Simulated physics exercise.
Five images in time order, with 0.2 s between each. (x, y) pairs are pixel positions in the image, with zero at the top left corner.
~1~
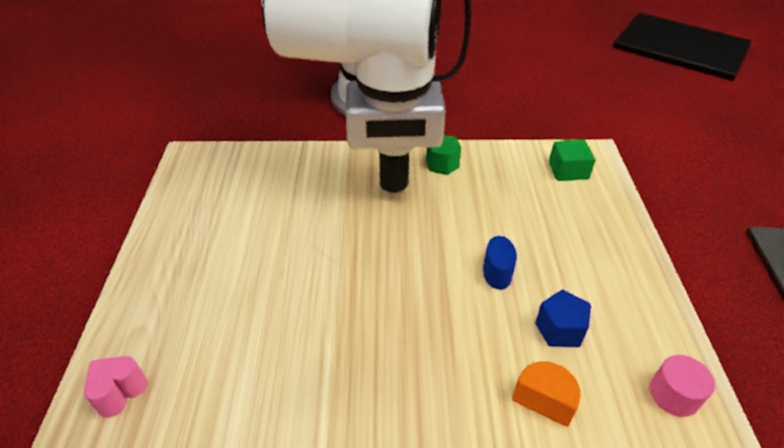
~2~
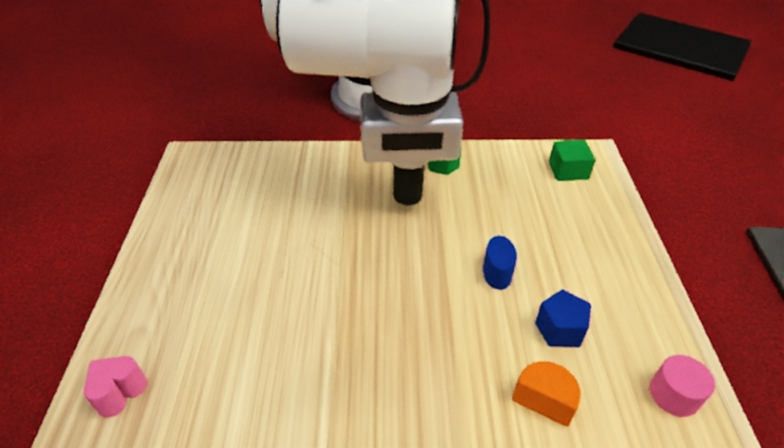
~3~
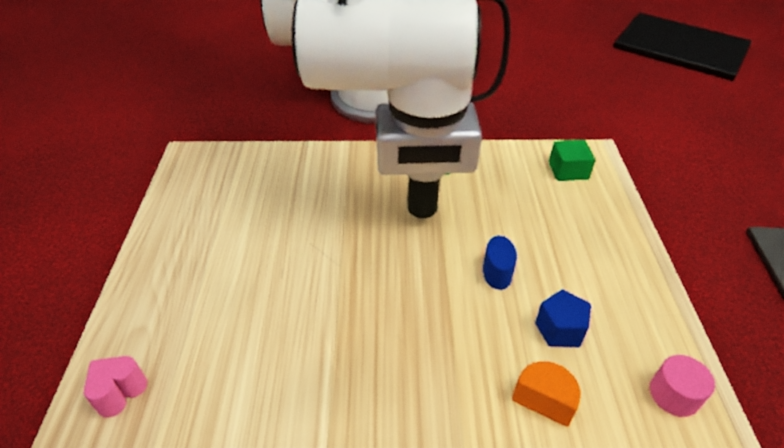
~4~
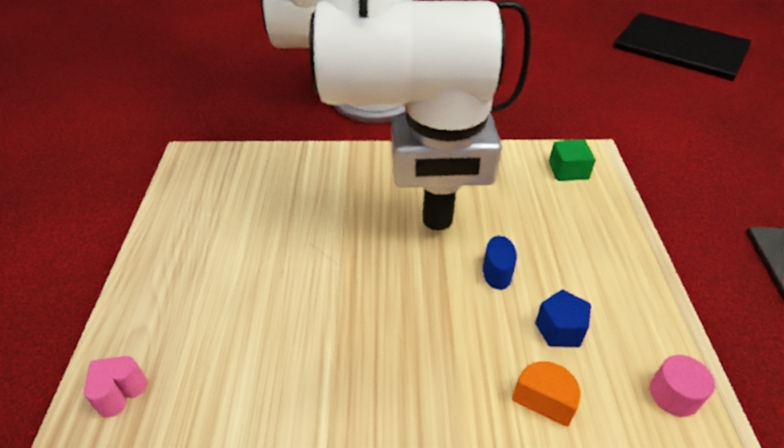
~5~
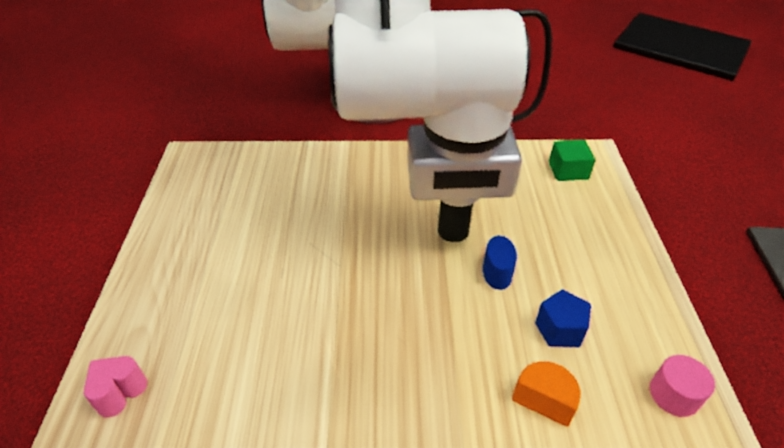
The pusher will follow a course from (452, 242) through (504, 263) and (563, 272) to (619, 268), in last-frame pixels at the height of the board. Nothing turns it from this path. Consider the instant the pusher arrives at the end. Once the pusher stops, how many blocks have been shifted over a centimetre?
The number will come to 1.
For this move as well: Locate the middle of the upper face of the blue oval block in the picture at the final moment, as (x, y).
It sits at (533, 273).
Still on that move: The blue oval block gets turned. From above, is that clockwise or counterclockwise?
Seen from above, clockwise.
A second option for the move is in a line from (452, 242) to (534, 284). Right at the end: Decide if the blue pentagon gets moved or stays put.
It will be nudged away from its spot.
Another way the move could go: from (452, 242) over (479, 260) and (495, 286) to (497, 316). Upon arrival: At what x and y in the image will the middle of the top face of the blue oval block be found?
So, by the moment the path ends, you'll find the top centre of the blue oval block at (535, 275).
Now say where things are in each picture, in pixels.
In the first picture, pusher tip (394, 183); block tops, blue oval block (502, 251); blue pentagon (568, 309).
In the second picture, pusher (408, 196); blocks unchanged.
In the third picture, pusher (423, 208); blocks unchanged.
In the fourth picture, pusher (438, 220); blocks unchanged.
In the fifth picture, pusher (453, 231); blue oval block (502, 251); blue pentagon (568, 309).
The first path, step by step. One third of the way, pusher (507, 252); blue oval block (523, 267), turned 45° clockwise.
Two thirds of the way, pusher (567, 262); blue oval block (533, 273), turned 85° clockwise.
At the end, pusher (624, 257); blue oval block (533, 273), turned 85° clockwise; blue pentagon in place.
